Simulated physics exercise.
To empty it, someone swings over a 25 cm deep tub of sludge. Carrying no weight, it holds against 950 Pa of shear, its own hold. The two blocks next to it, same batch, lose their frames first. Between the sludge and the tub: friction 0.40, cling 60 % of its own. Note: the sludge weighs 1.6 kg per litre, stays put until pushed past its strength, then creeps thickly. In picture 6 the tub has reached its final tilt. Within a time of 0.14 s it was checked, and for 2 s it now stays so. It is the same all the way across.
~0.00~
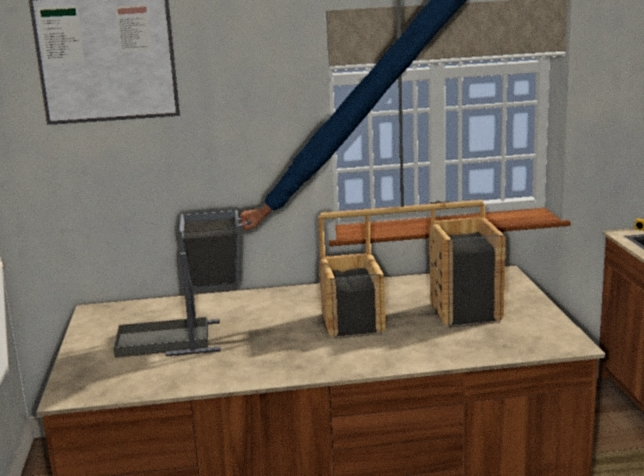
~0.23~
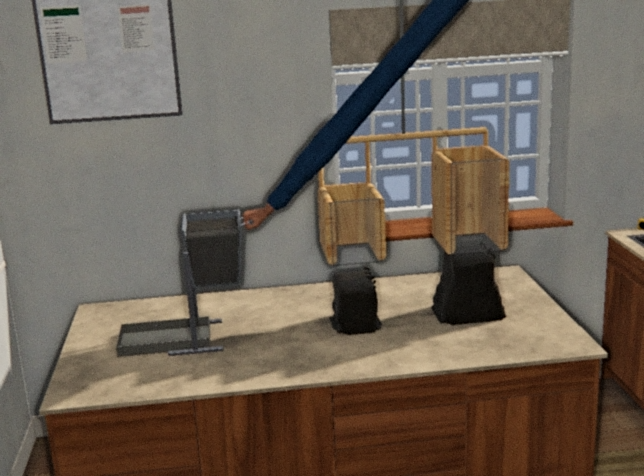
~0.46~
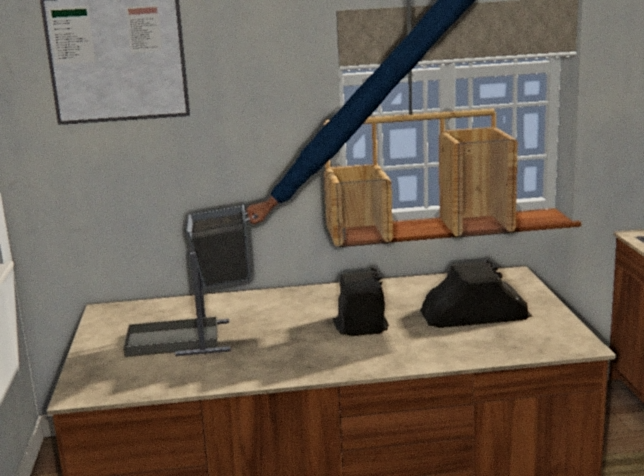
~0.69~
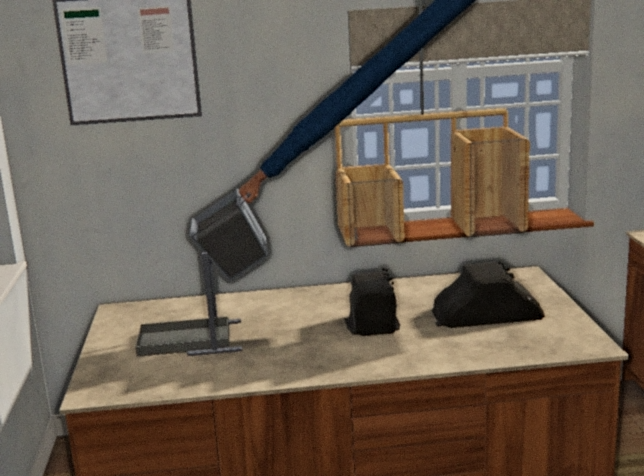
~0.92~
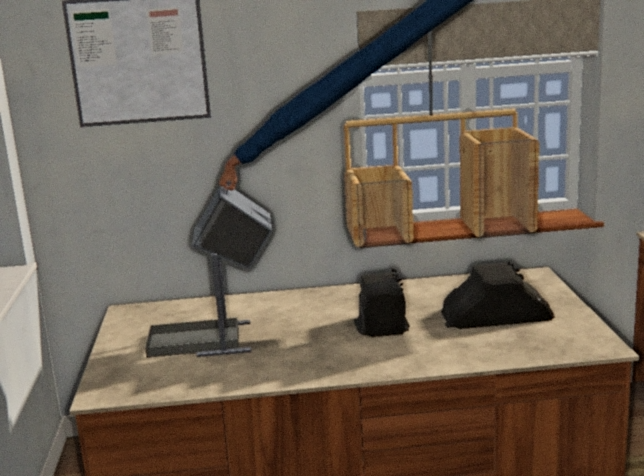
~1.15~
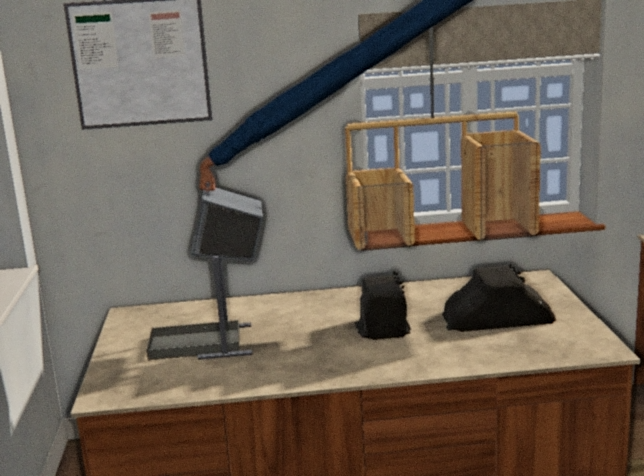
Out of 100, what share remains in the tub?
100 out of 100.
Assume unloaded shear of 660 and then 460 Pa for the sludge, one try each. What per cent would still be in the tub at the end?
Roughly 100 % followed by roughly 85 %.
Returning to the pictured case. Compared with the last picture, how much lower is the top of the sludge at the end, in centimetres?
About 0 cm.
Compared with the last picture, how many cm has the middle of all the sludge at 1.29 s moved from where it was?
Around 0 cm.
After 1.29 s, the tub is at 74 degrees and holds 100 %.
After 1.46 s, the tub is at 74 degrees and holds 100 %.
After 1.63 s, the tub is at 74 degrees and holds 100 %.
After 1.80 s, the tub is at 74 degrees and holds 100 %.
After 3.15 s, the tub is at 74 degrees and holds 100 %.
